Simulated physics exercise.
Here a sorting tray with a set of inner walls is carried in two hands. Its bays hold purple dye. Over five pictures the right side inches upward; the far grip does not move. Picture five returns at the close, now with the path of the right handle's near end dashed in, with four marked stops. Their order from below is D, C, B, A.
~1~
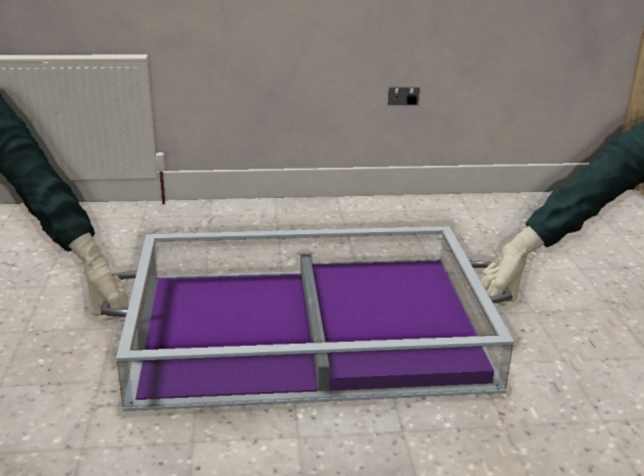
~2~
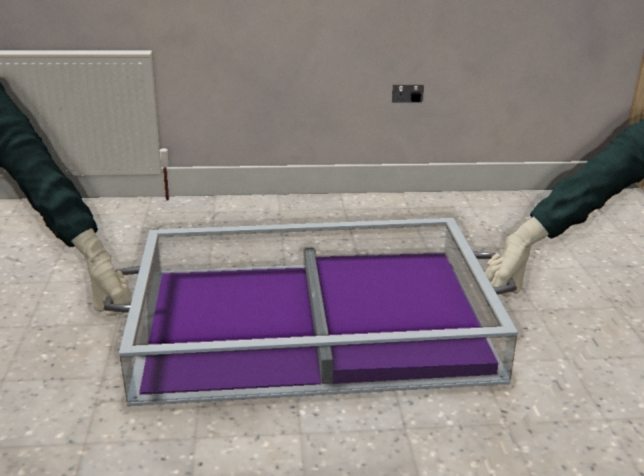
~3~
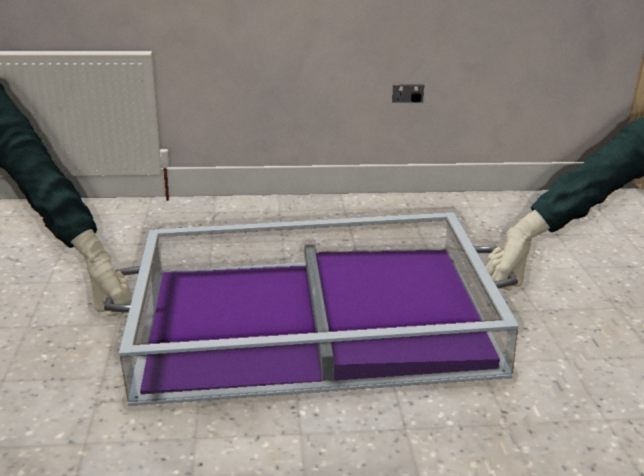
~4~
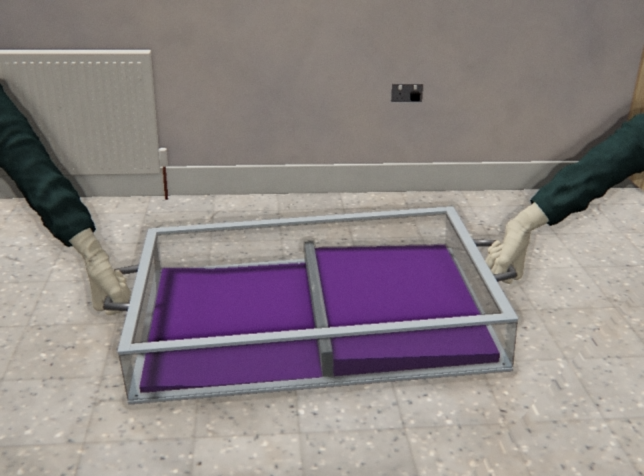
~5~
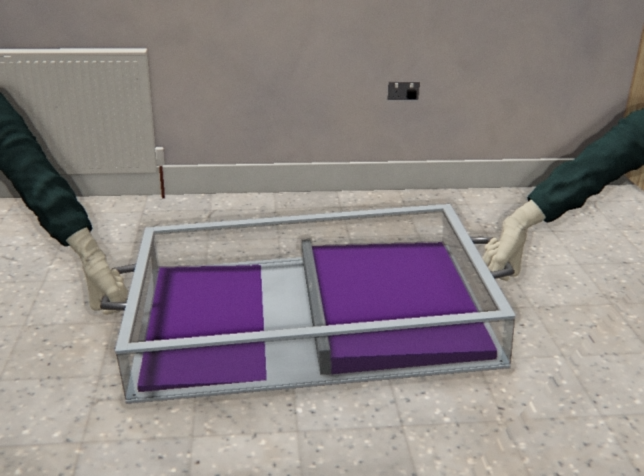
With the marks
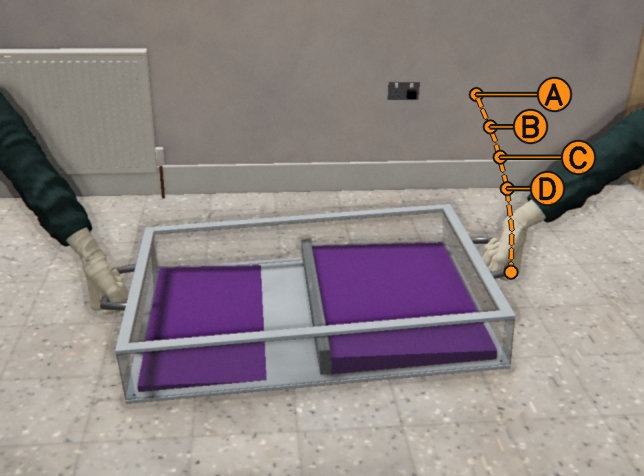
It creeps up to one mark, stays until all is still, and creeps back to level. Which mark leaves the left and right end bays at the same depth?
D.
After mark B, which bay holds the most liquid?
That is the left bay.
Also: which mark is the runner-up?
That would be C.
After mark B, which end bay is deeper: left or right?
The left one.
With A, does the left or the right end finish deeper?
The left end bay.
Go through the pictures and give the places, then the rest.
In the first picture, the tray is level; deepest in the right bay, at (390, 312), shallowest in the left; right handle at (499, 281).
In the second picture, tipped about 1° down to the left; no wall is crossed; right handle at (503, 272).
In the third picture, tipped about 2° down to the left; no wall is crossed; right handle at (504, 265).
In the fourth picture, tipped about 3° down to the left; no wall is crossed; right handle at (503, 258).
In the fifth picture, tipped about 3° down to the left; deepest in the right bay, at (391, 293), shallowest in the left; right handle at (500, 256).
On the marked copy, A at (476, 94); B at (490, 126); C at (500, 157); D at (507, 188).
Choosing A, the left end bay stands much deeper than the other; nothing spills.
Choosing B, the left end bay stands a little deeper than the other; nothing spills.
Choosing C, the left end bay stands a little deeper than the other; nothing spills.
Choosing D, the two end bays stand about equally deep; nothing spills.
